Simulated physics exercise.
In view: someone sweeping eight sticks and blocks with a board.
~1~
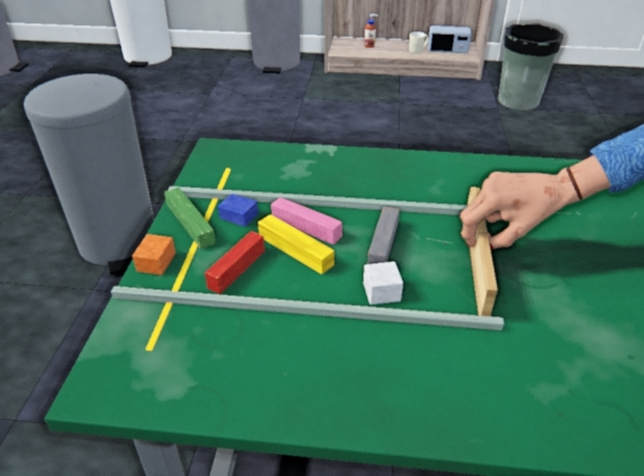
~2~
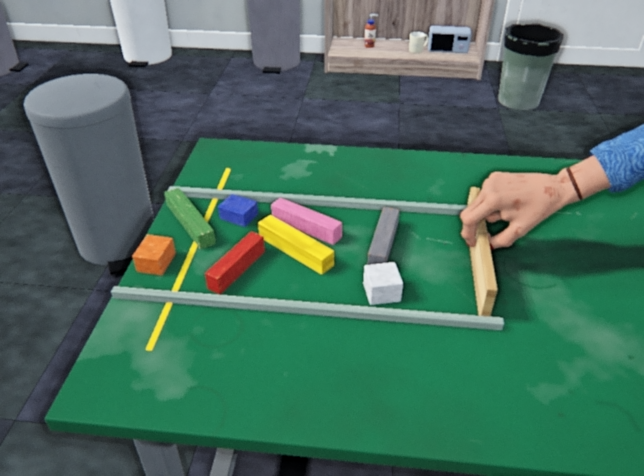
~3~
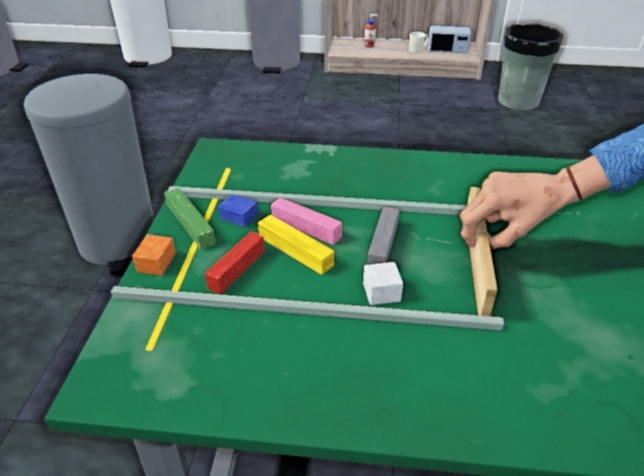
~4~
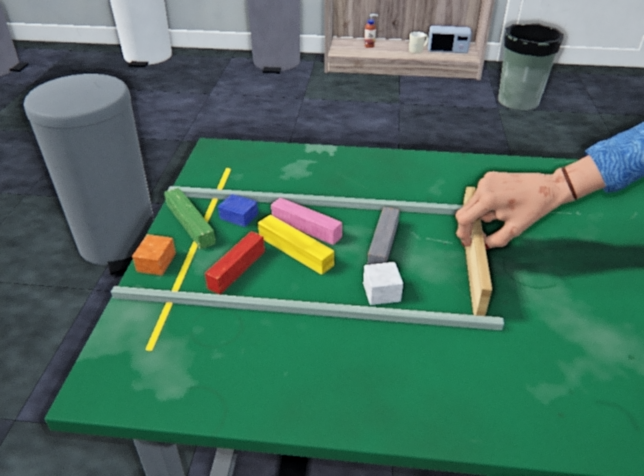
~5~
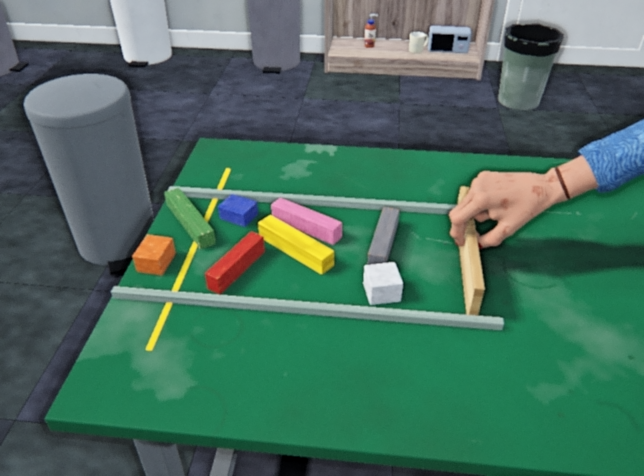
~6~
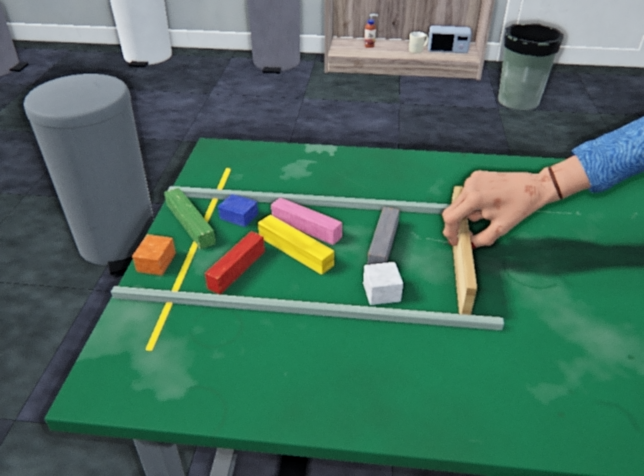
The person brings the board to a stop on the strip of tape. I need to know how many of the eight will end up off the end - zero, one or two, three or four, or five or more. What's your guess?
What drops is a single piece or a pair.
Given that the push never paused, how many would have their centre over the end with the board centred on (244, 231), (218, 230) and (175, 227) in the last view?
It comes out as 0, then 0, then 5.
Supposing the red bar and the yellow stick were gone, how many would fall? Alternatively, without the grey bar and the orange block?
Fallen: 1 in the first try, 0 in the other.
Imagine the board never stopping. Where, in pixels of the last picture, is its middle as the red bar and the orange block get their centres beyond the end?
Its middle is around (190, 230) and around (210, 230).
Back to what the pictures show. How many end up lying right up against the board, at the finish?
Well, it touches 2.
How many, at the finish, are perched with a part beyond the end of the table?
The count is 3.
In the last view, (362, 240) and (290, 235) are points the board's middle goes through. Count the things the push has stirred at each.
First position 2; second position 6.
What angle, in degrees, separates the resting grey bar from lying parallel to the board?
I'd estimate about 0 degrees.
Early on, none off yet; orange block at rest near (155, 255); green bar at rest near (189, 217); blue block at rest near (239, 210).
Finally, the number that fall off is one or two; lost, green bar and orange block.
